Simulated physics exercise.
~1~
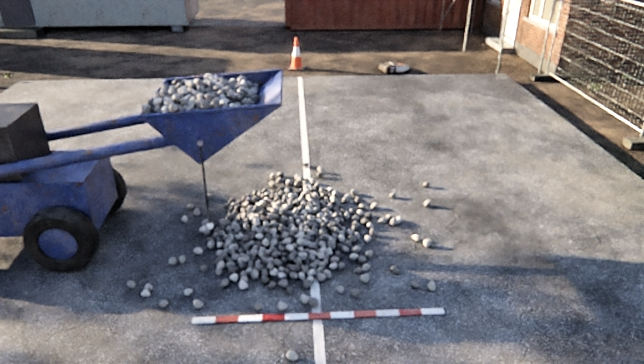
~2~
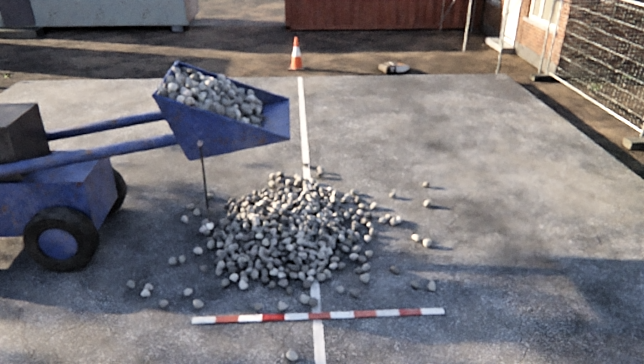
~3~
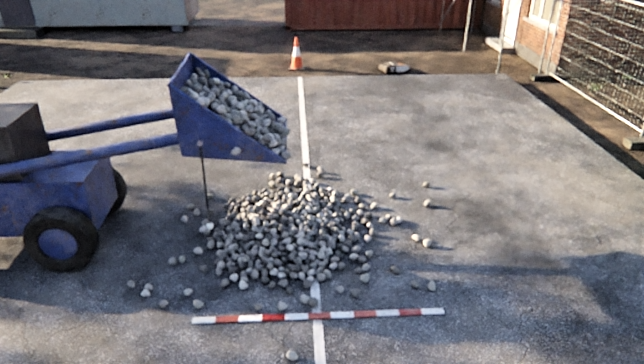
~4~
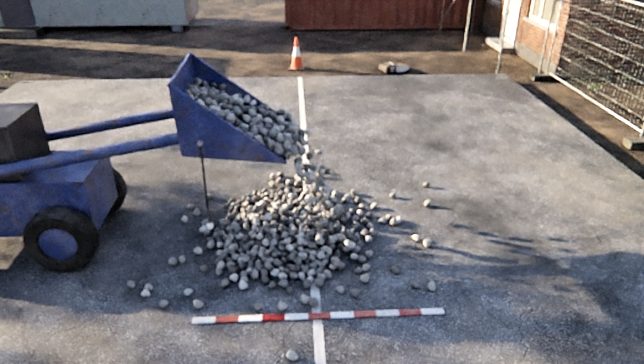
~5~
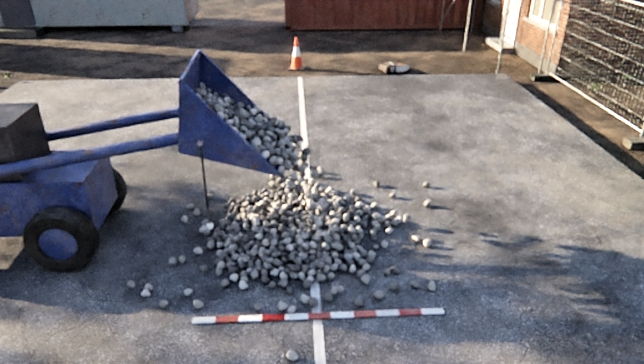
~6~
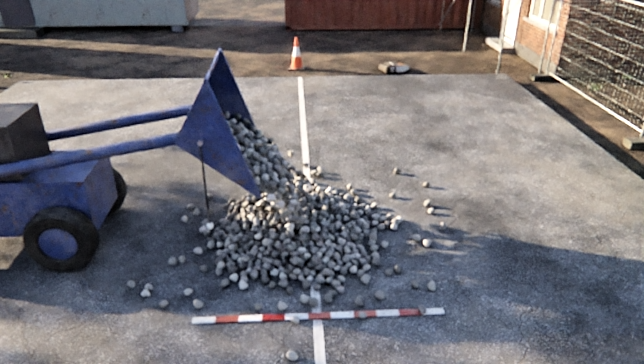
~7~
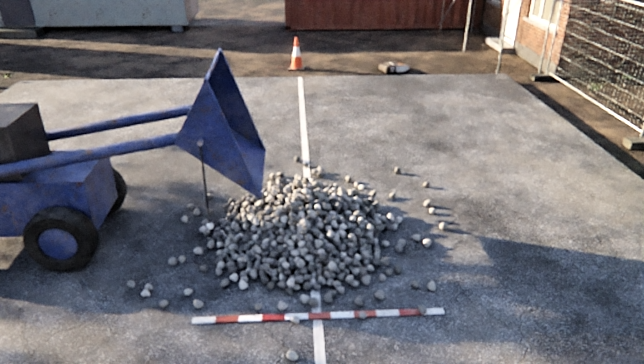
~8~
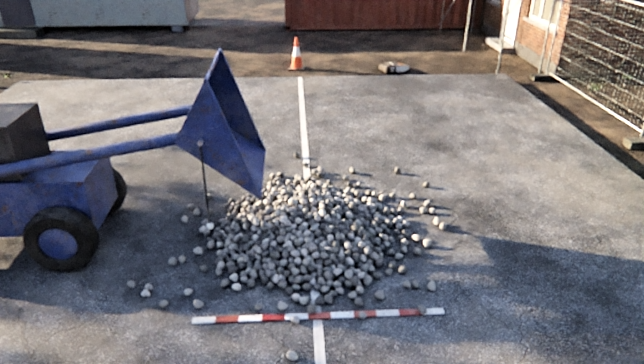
The video shows a blue loader with a bucket of smooth grey stones beside a pile on a painted line; the bucket tips forward, pauses, then tips steeply, pouring its stones onto the pile, which ends larger and spread further right beneath the empty bucket.
